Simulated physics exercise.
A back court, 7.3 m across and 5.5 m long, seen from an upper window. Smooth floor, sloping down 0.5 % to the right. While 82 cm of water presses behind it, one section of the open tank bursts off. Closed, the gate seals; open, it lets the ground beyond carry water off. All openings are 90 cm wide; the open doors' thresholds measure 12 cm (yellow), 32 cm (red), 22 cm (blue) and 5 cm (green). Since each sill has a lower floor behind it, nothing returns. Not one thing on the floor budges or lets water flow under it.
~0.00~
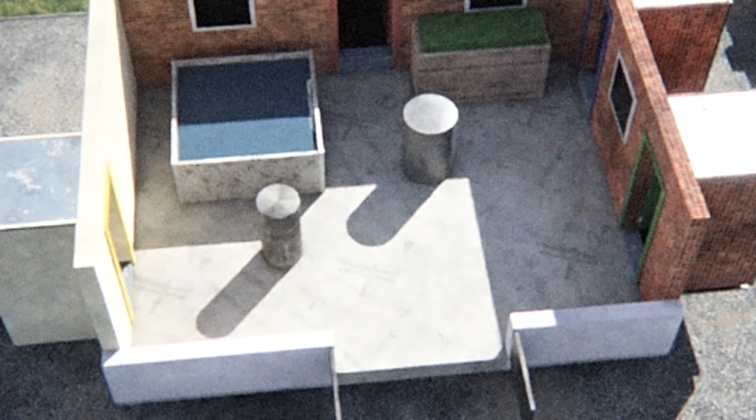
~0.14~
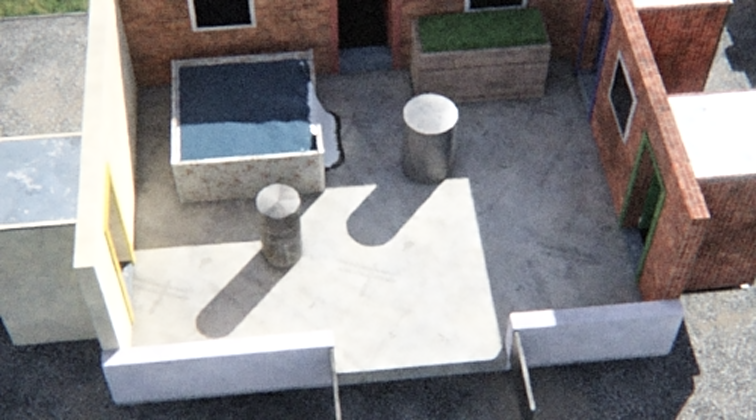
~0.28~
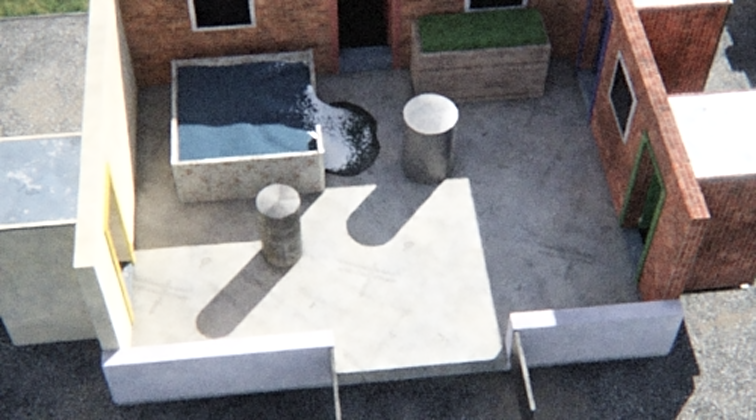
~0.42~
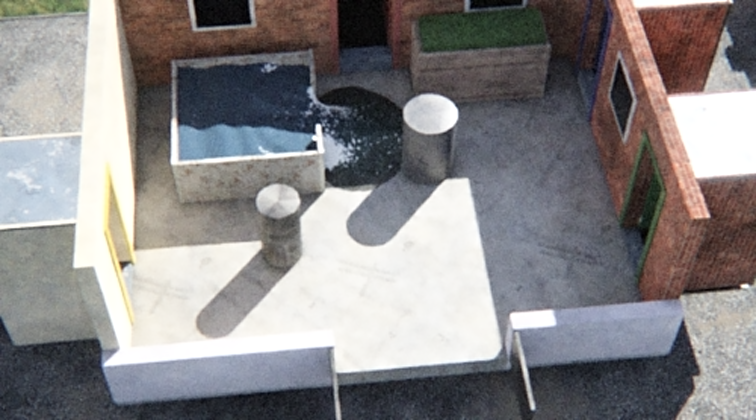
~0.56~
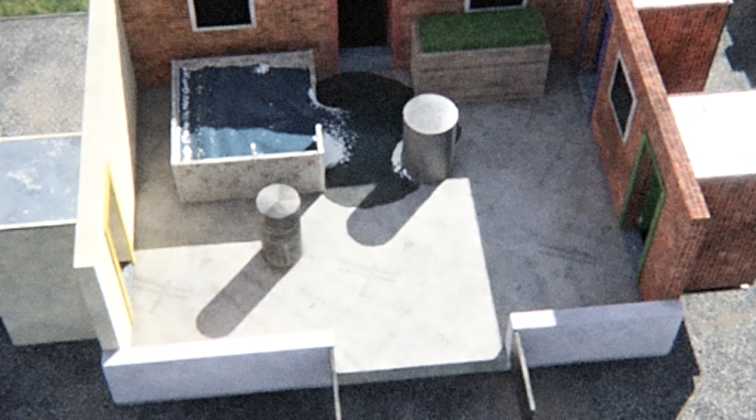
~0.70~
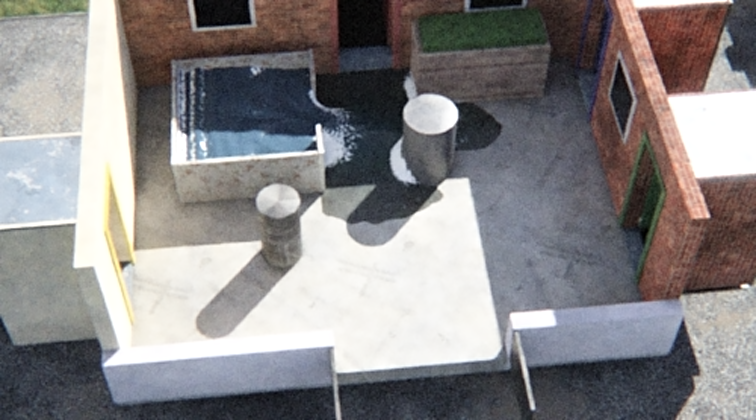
At first, a walled concrete tank of still blue water stands in a sunlit court with two metal cylinders and a grass-topped planter. Water then bursts from the tank's right side, foaming onto the floor. The dark sheet spreads rightward, reaches the farther cylinder and wraps around it, extending past it.
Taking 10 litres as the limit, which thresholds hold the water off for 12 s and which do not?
At the yellow door the amount will not overshoot the limit; at the red door the amount will not overshoot the limit; at the blue door the amount will overshoot the limit; at the green door the amount will overshoot the limit.
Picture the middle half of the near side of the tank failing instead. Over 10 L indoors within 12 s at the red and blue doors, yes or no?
Result: Red limit not passed, blue limit not passed.
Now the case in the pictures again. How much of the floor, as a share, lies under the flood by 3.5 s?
Around 65 per cent wet.
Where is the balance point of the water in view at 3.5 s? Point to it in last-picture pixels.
I'd say somewhere around (369, 153).
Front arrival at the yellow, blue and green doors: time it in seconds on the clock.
Door times: Yellow 6.0 s / blue 1.1 s / green 2.6 s.
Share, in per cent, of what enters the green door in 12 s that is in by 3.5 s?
Fraction in by then: Around 0 per cent.
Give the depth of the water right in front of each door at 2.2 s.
Centimetres: Yellow 0 / red 20 / blue 31 / green 0.
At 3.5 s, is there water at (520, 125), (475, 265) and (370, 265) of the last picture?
First spot submerged, second submerged, third submerged.
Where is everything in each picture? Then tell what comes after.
In the first frame, the open tank at (246, 109) is whole and still, 82 cm deep.
In the second frame, the front is at (333, 165), 0.6 m from the gap at (315, 126); 0.3 m2 of floor is under water; 82 cm left at the back of the open tank.
In the third frame, water pours out at (315, 128) and has run 1.0 m, to (374, 153); typically 14 cm deep outside, 82 cm at the open tank's back.
In the fourth frame, water pours out at (315, 129) and has run 1.6 m, to a hidden place; typically 9 cm deep outside, 81 cm at the open tank's back.
In the fifth frame, water pours out at (315, 128) and has run 2.2 m, to a hidden place; typically 7 cm deep outside, 73 cm at the open tank's back.
In the sixth frame, water pours out at (315, 128) and has run 2.9 m, to (494, 133); typically 6 cm deep outside, 68 cm at the open tank's back.
After 1.4 s water covers 25 % of the floor and is deepest (48 cm) near (400, 154); yellow door not reached, red door 23 cm at the sill, 0 L in, blue door 28 cm at the sill, 3 L in, green door not reached.
After 2.2 s water covers 50 % of the floor and is deepest (40 cm) near (417, 119); yellow door not reached, red door 20 cm at the sill, 0 L in, blue door 31 cm at the sill, 74 L in, green door not reached.
After 3.5 s water covers 65 % of the floor and is deepest (32 cm) near (608, 333); yellow door not reached, red door 14 cm at the sill, 0 L in, blue door 22 cm at the sill, 129 L in, green door 6 cm at the sill, 0 L in.
After 7.0 s water covers 85 % of the floor and is deepest (18 cm) near (636, 298); yellow door 3 cm at the sill, 0 L in, red door 8 cm at the sill, 0 L in, blue door 14 cm at the sill, 142 L in, green door 11 cm at the sill, 12 L in.
After 12.0 s water covers 100 % of the floor and is deepest (12 cm) near (195, 206); yellow door 9 cm at the sill, 2 L in, red door 5 cm at the sill, 0 L in, blue door 12 cm at the sill, 142 L in, green door 11 cm at the sill, 96 L in.
